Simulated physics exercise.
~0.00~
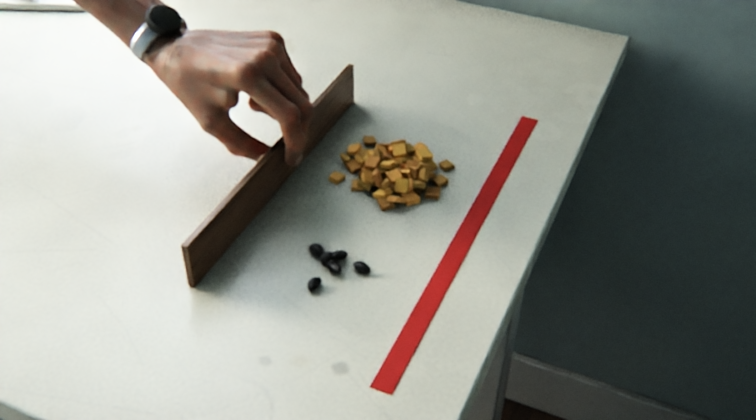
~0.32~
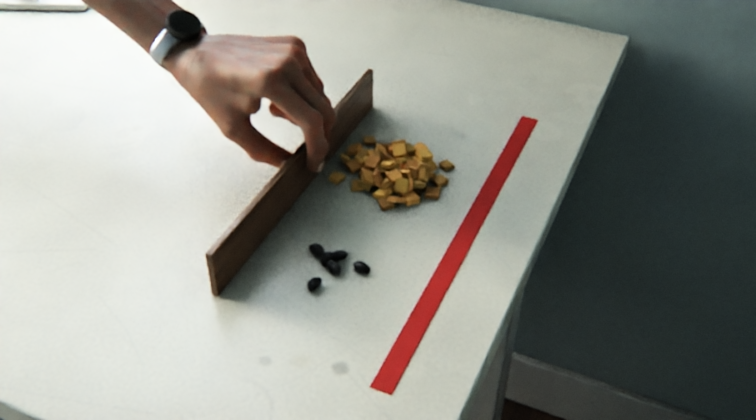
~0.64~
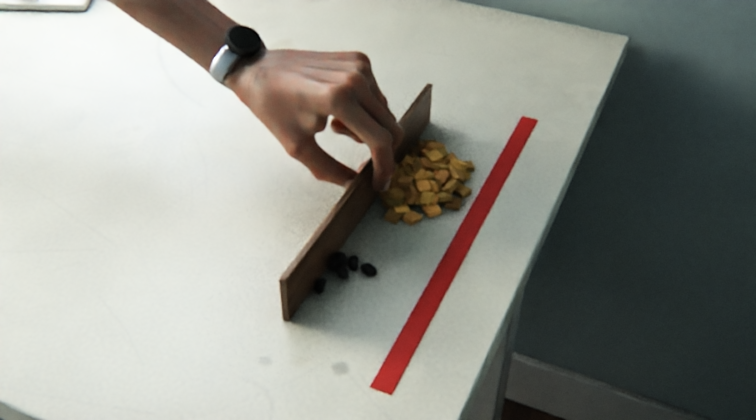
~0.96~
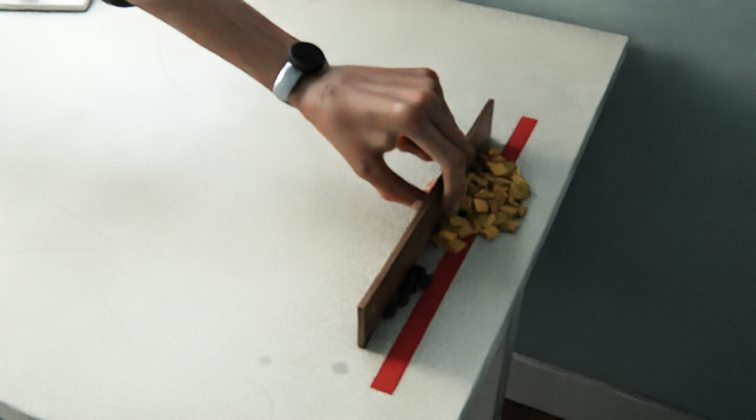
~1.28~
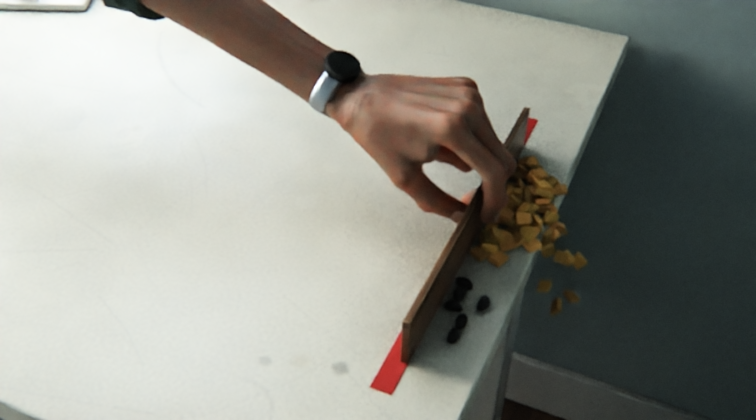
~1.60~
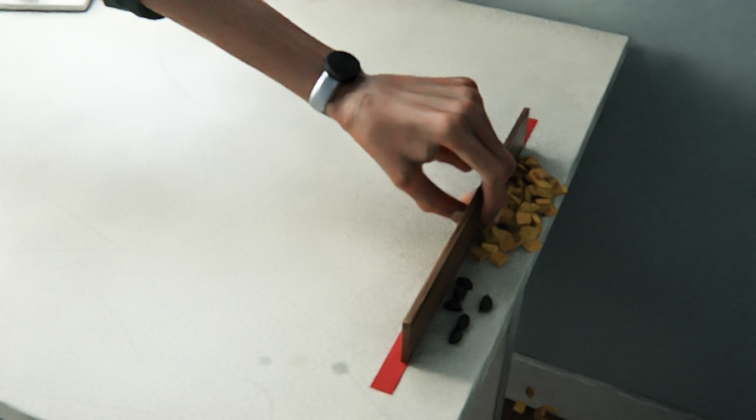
Hand sliding a wooden strip rightward to red tape, pushing dark beans and yellow chunks, some chunks falling off the table edge.
